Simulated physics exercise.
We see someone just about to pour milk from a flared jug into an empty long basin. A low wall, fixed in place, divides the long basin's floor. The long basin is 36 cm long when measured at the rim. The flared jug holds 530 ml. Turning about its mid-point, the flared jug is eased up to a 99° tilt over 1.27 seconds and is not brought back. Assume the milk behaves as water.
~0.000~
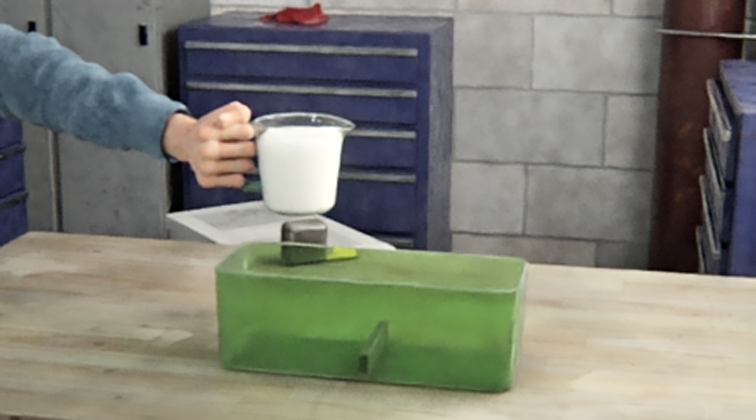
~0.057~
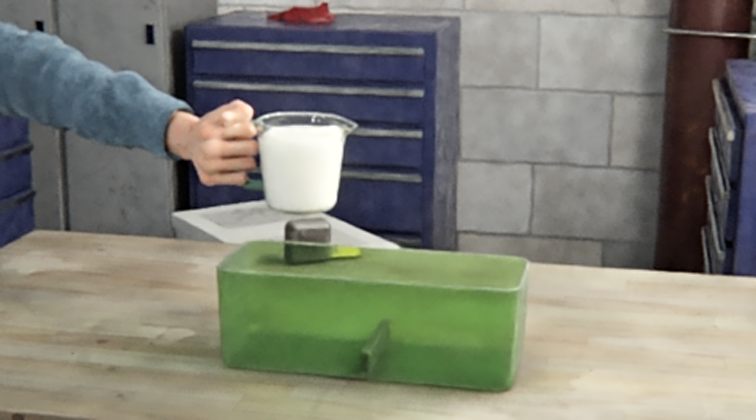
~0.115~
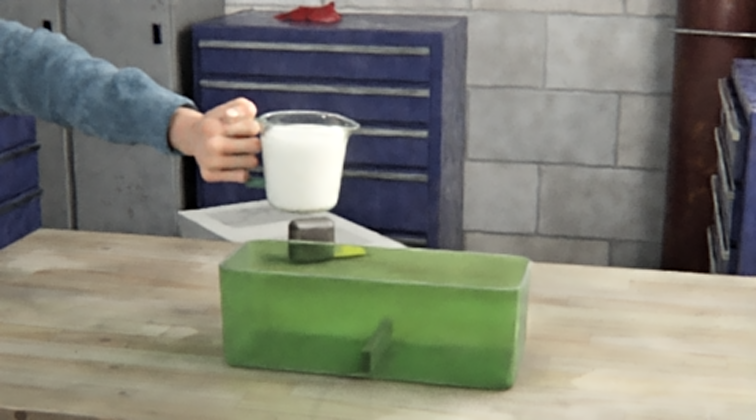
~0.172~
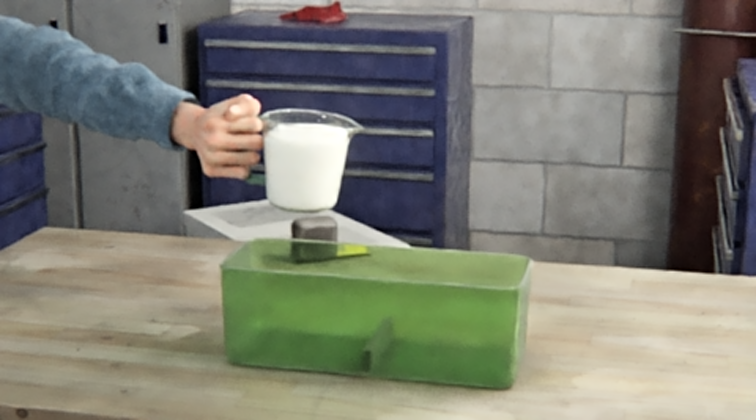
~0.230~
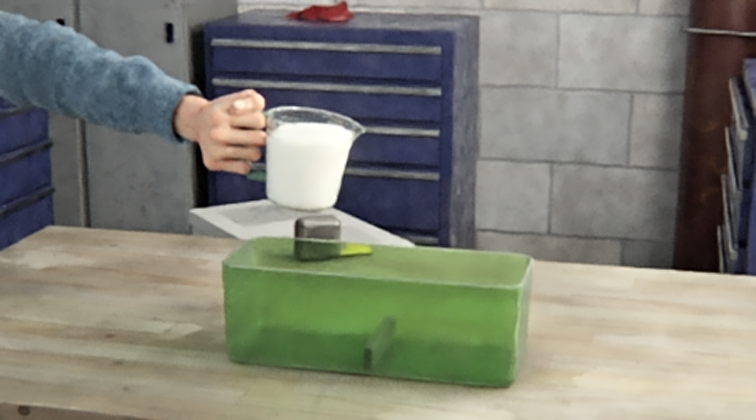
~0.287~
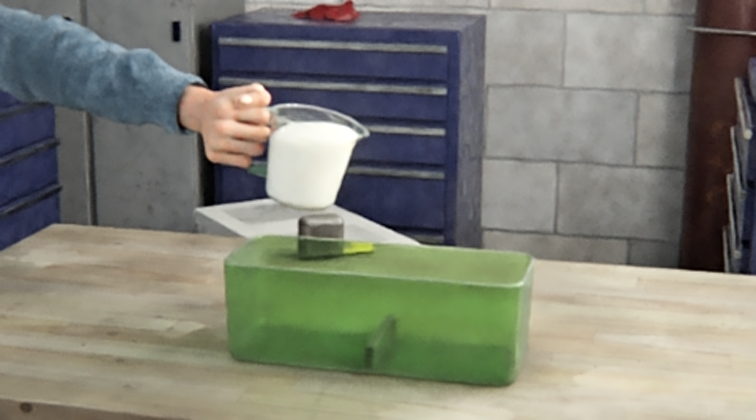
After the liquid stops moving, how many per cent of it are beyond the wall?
About 87 per cent.
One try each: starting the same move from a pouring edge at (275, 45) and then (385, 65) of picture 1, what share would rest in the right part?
Some 10 and 90 per cent, in that order.
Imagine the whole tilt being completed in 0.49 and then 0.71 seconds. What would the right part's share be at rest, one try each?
Result: 90 per cent, then 90 per cent.
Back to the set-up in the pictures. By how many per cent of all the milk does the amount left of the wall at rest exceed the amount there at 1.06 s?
Change: Approx. 10 %.
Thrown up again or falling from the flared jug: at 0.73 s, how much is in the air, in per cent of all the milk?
Near 16 per cent at that time.
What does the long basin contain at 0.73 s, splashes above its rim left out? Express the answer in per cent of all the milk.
Around 9 percent.
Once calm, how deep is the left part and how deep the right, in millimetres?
Depths at rest: Left around 2 mm, right around 22 mm.
By 0.73 s the tilt is 61° and 75 per cent is still to pour, 0 is left of the wall and 9 right of it.
By 1.06 s the tilt is 92° and 23 per cent is still to pour, 3 is left of the wall and 60 right of it.
By 1.40 s the tilt is 99° and 1 per cent is still to pour, 8 is left of the wall and 89 right of it.
By 1.77 s the tilt is 99° and 0 per cent is still to pour, 12 is left of the wall and 87 right of it.
At rest 12 per cent lies left of the wall, 87 right of it and 1 outside.
